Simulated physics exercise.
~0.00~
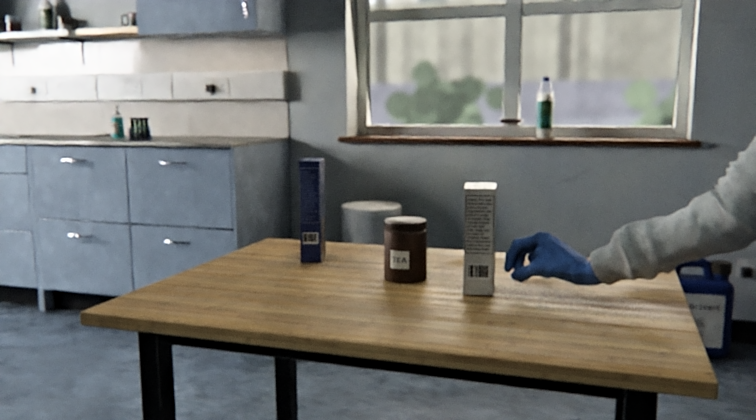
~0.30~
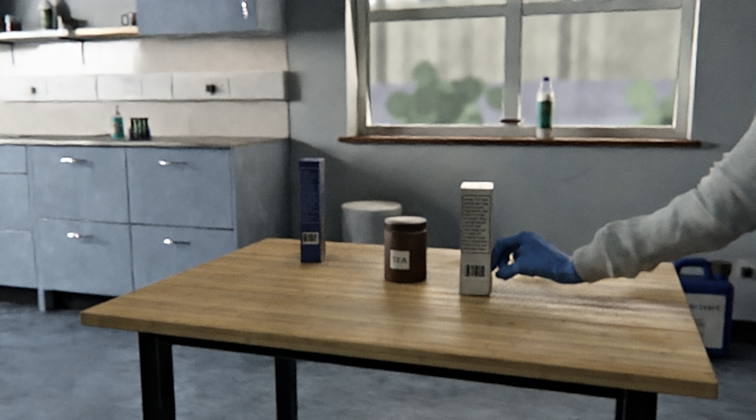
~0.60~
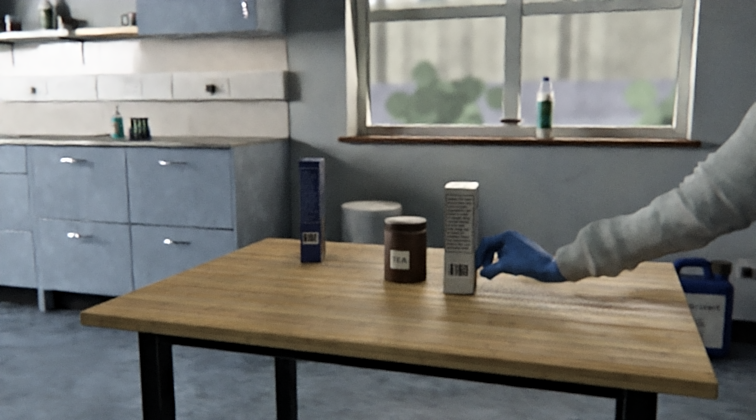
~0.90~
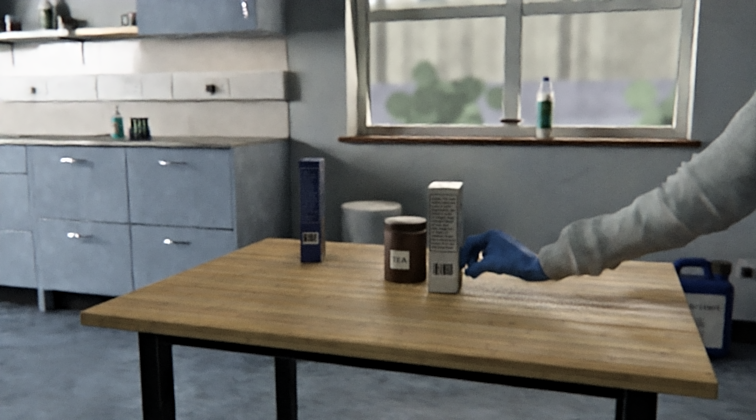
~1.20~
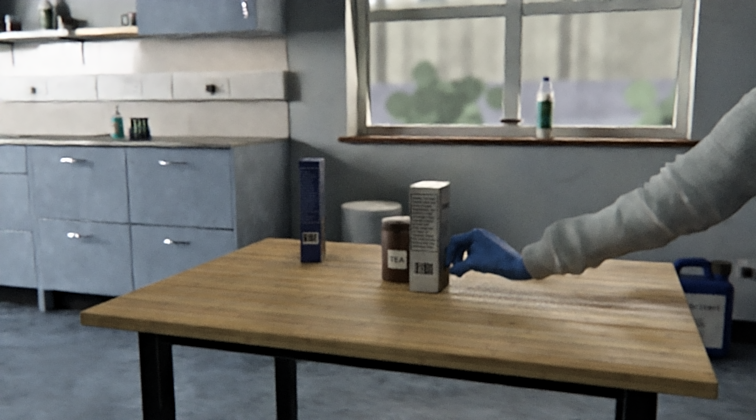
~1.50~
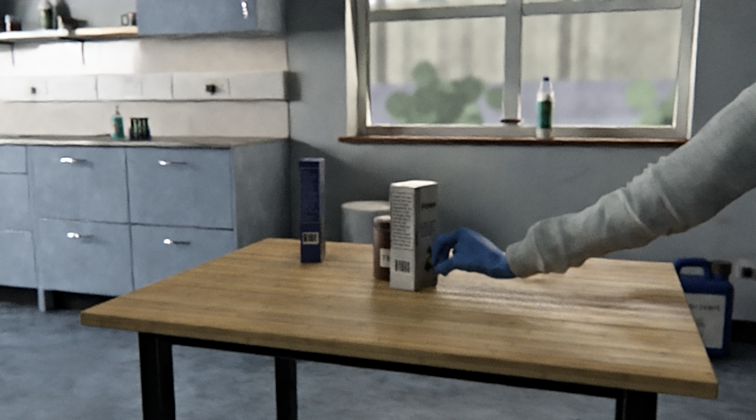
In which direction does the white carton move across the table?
The white carton moves to the left as the gloved hand pushes it.
